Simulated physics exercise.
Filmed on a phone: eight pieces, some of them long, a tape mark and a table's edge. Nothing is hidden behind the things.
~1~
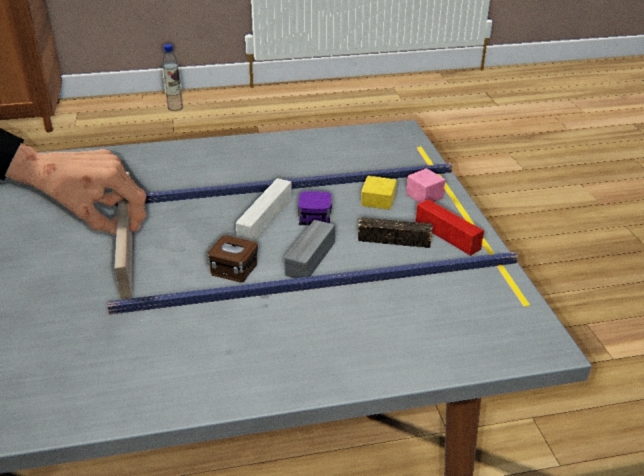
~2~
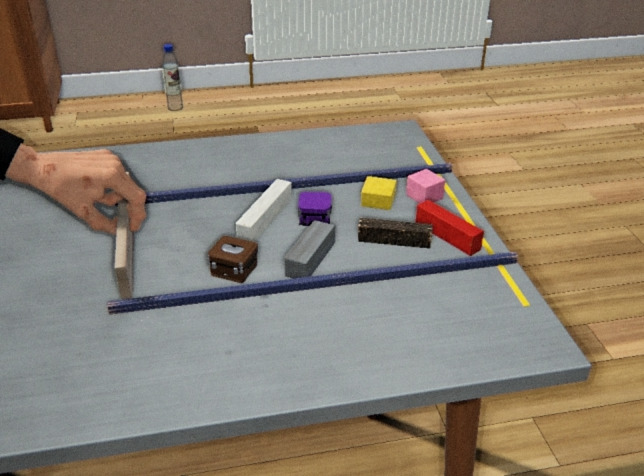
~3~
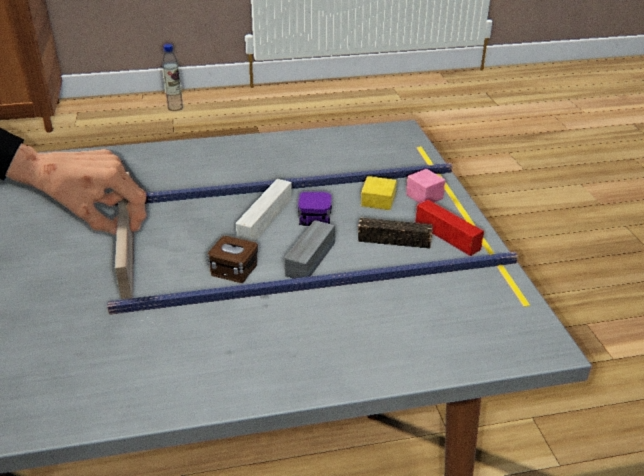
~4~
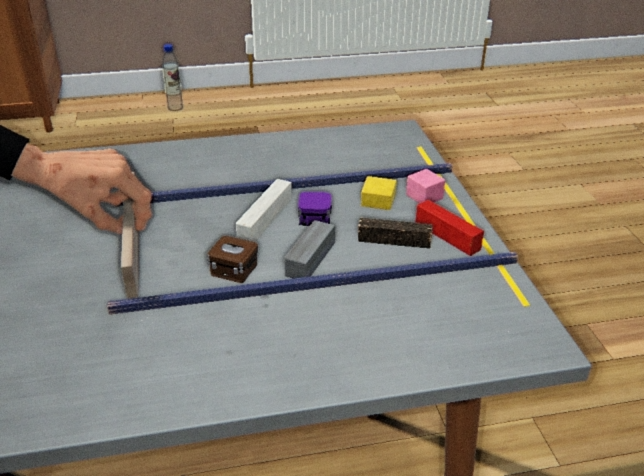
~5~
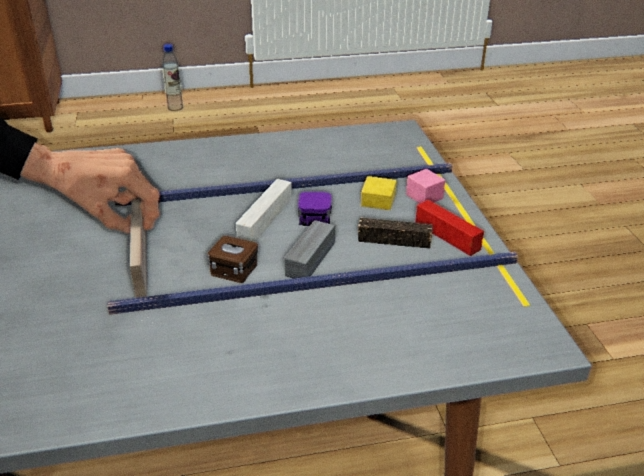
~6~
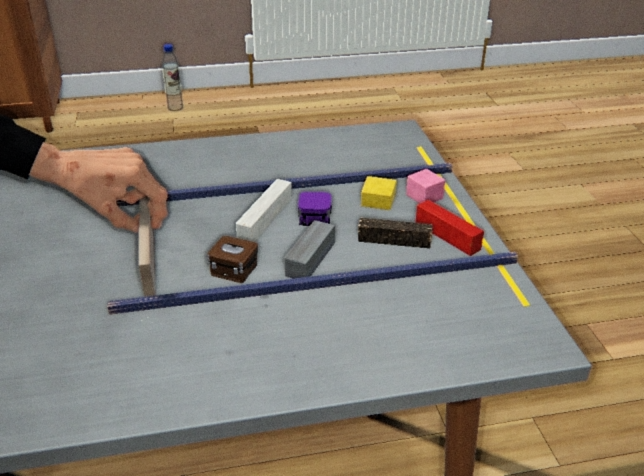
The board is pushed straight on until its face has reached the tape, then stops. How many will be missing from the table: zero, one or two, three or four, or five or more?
In the end the number that fall off is five or more.
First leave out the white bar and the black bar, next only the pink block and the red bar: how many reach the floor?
The counts: 4 and 4.
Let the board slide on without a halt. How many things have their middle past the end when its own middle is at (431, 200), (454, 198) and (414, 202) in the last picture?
Place by place, 3, 6 and 2.
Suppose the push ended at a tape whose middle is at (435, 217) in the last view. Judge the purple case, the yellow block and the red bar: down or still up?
The purple case remains up, the yellow block holds on, the red bar comes down.
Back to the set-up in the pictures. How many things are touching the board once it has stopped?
The number is 2.
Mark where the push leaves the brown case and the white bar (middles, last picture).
First (497, 222), then (462, 190).
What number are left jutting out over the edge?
Overhanging: 1.
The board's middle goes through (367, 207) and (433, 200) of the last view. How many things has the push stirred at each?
The counts are 8 and 8.
Soon after, none off yet; pink block at rest near (426, 187); red bar at rest near (449, 227); yellow block at rest near (379, 193).
In the end, the number that fall off is five or more; gone, grey stick, purple case, black bar, yellow block, red bar and pink block.
